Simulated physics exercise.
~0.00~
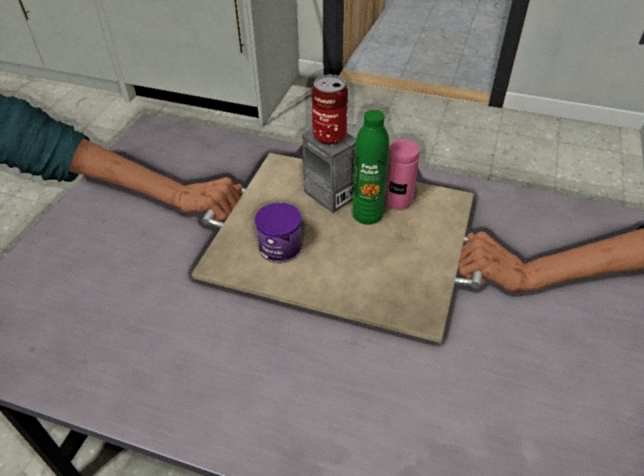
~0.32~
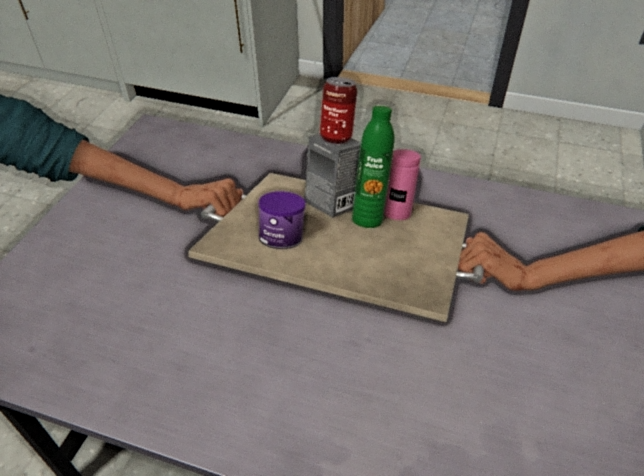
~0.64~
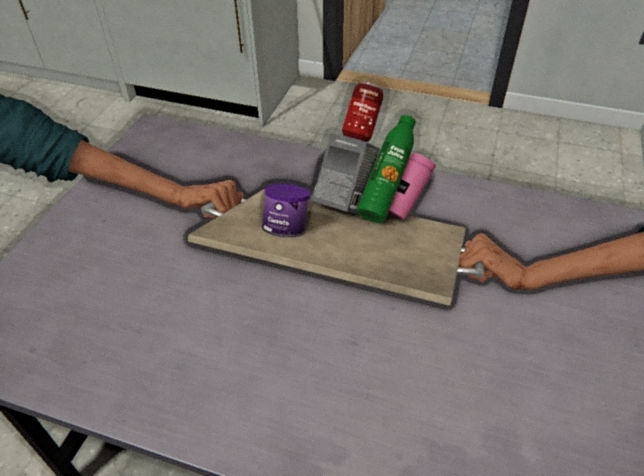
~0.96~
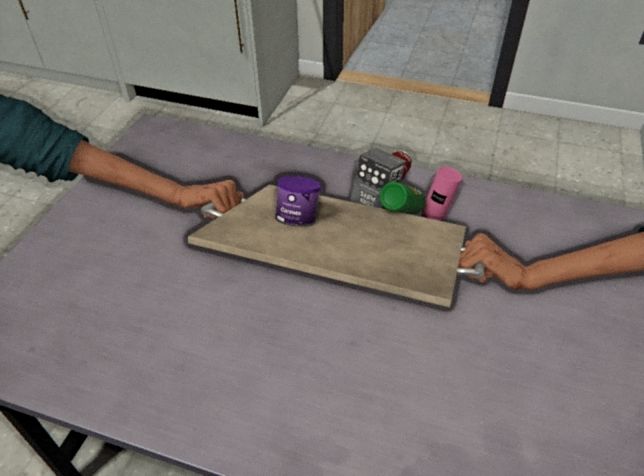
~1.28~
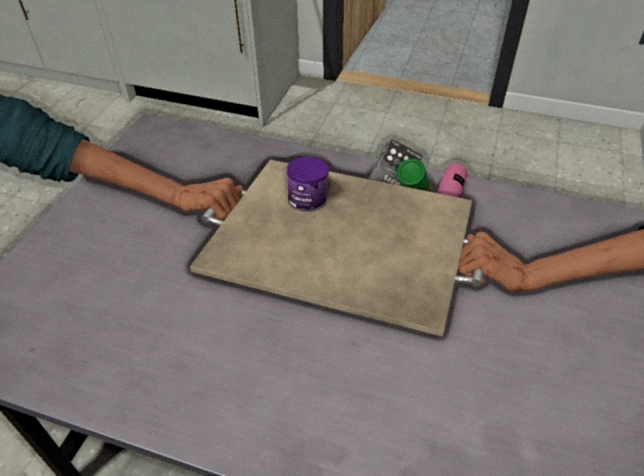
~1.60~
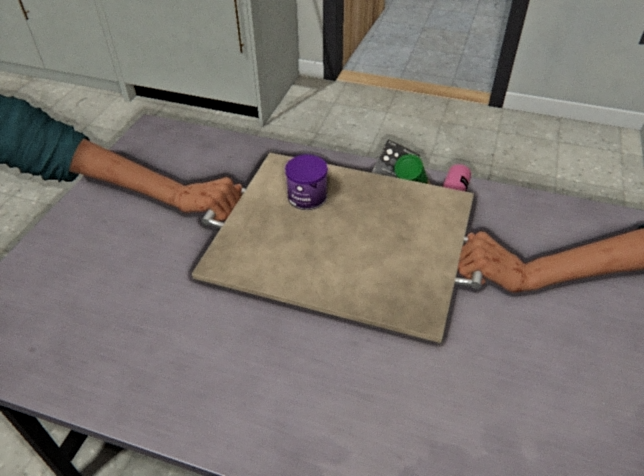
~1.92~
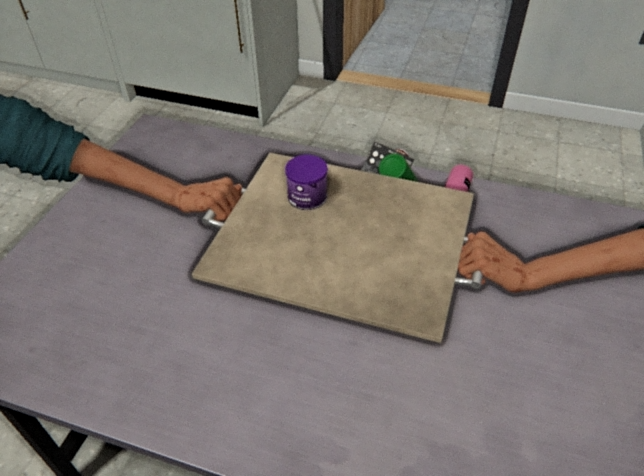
To begin with, two hands hold a flat, rimless tray above a table, carrying a purple tin, a green bottle, a pink jar and a grey carton with a red can on top. The hands tip the tray so its far edge drops, and the can, carton, bottle and jar start to lean away. They topple over the far edge while the purple tin slides after them, still upright. The hands then level the tray again. At the end, the purple tin stands alone near the far edge, with the fallen things lying beyond it.
